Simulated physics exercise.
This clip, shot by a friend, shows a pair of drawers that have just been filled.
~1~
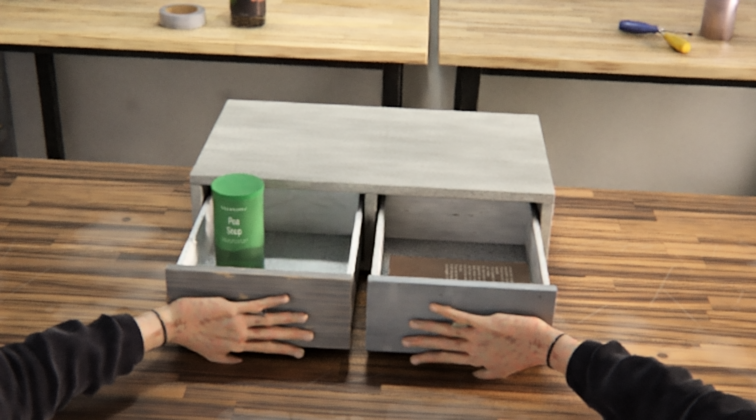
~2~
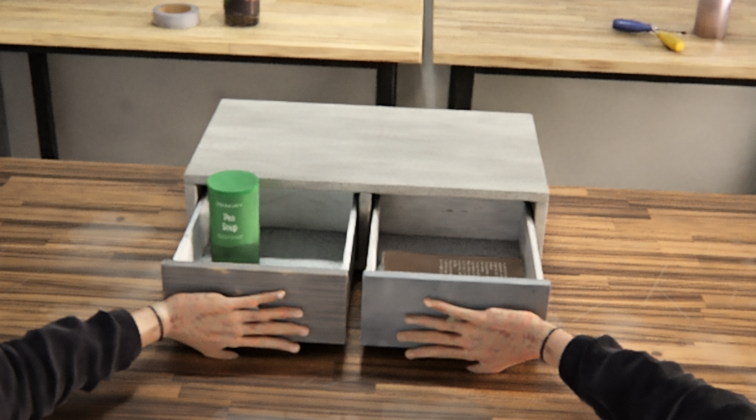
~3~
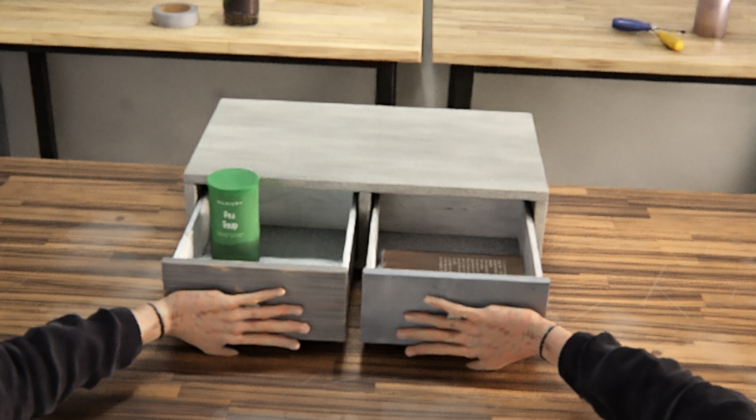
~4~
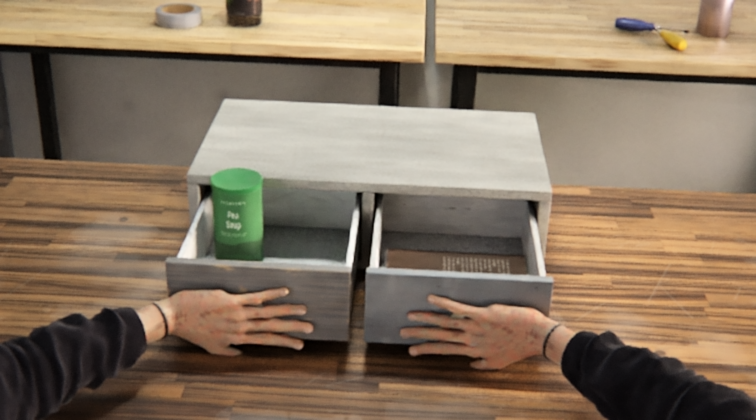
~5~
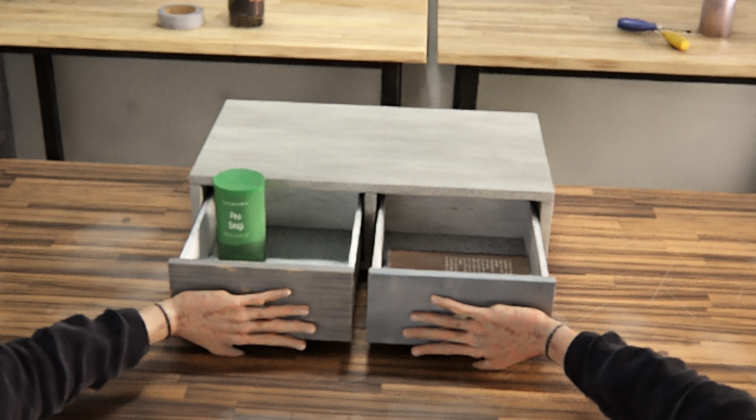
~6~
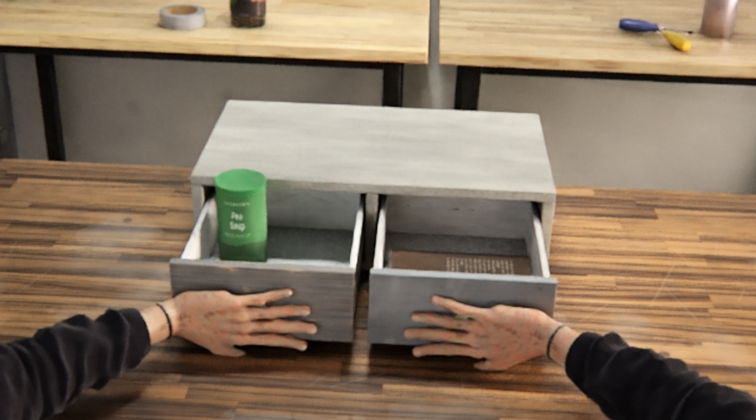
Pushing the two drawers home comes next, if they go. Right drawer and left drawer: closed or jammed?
Right drawer: Closed. Left drawer: Jammed.
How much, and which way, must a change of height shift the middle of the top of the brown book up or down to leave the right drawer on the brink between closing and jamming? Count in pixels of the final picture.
A shift of 52 pixels, going up.
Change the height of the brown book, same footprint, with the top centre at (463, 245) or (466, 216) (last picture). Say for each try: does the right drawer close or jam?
For the right drawer: It pushes all the way home; then it won't shut.
Then, 0.38 s after the last picture, right drawer starting in; left drawer starting in.
Then, 0.62 s after the last picture, right drawer about half in; left drawer about half in.
At rest, the right drawer goes all the way in; the left drawer will not close.
